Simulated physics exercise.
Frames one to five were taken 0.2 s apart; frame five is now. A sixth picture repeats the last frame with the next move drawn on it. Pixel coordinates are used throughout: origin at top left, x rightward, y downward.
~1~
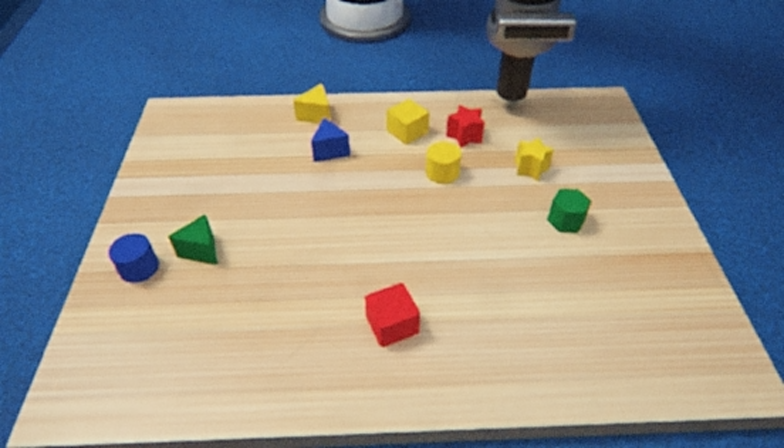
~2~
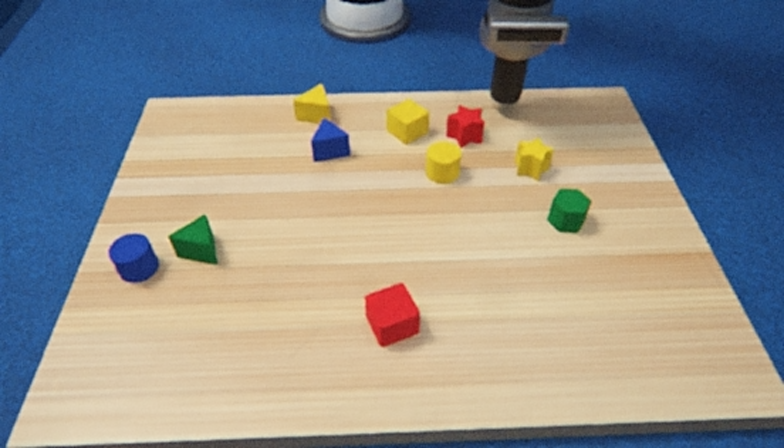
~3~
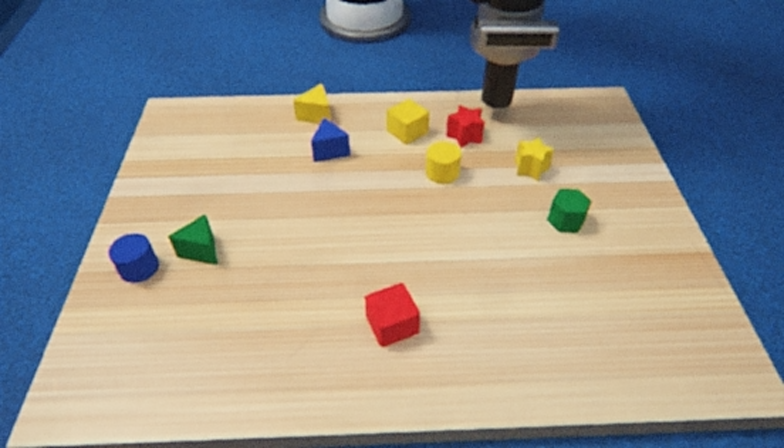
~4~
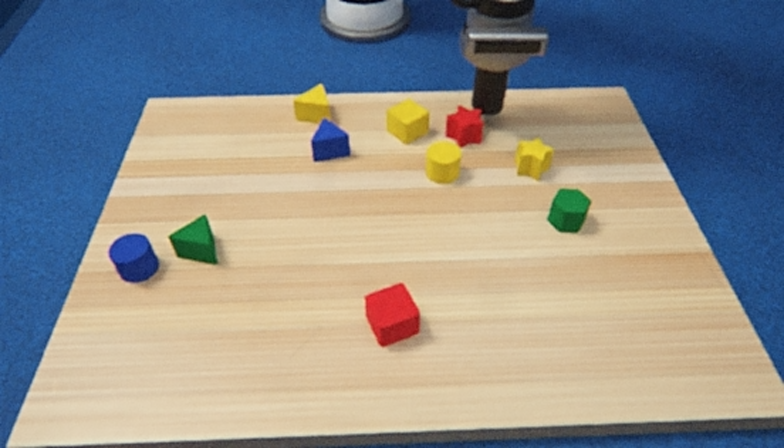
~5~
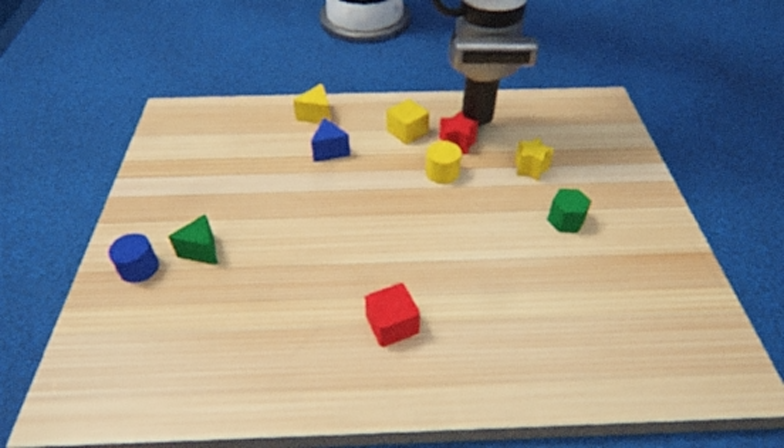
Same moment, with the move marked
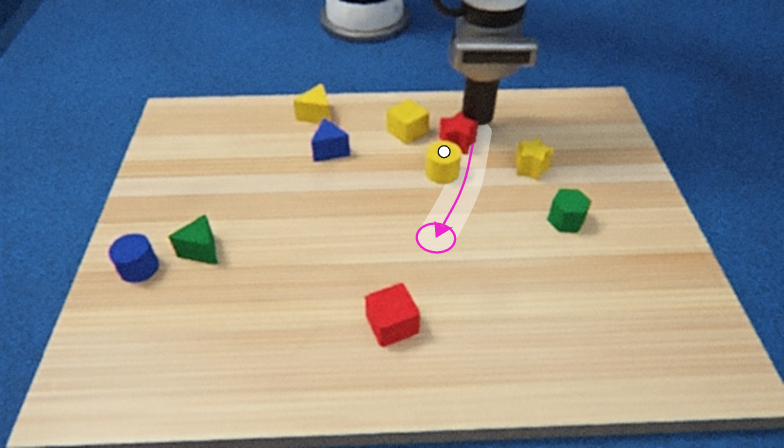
On a wooden board, a robot arm's dark tool moving left and nearer, nudging the red star slightly among scattered coloured blocks.
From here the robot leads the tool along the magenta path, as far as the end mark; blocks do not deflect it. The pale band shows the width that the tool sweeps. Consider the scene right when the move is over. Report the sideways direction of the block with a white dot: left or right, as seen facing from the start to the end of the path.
It is pushed towards the right-hand side.
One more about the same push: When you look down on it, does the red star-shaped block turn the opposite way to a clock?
The answer is no.
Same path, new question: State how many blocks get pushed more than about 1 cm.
My guess is two.
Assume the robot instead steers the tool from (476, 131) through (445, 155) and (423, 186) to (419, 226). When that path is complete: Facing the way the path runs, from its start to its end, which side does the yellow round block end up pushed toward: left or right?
The answer is right: Facing from the path's start to its end, that's where the yellow round block shifts.
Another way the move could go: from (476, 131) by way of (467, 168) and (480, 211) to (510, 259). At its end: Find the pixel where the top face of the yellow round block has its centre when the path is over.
About (409, 174).
The line goes from (476, 131) through (465, 181) to (436, 238); the dot is on the yellow round block.
The first path, step by step. One third of the way, tool at (471, 149); yellow round block at (425, 167); red star-shaped block at (442, 149), turned 25° clockwise.
Two thirds of the way, tool at (459, 185); yellow round block at (395, 176); red star-shaped block at (429, 168), turned 70° clockwise.
At the end, tool at (437, 223); yellow round block at (391, 176); red star-shaped block at (429, 171), turned 90° clockwise; yellow star-shaped block unmoved.
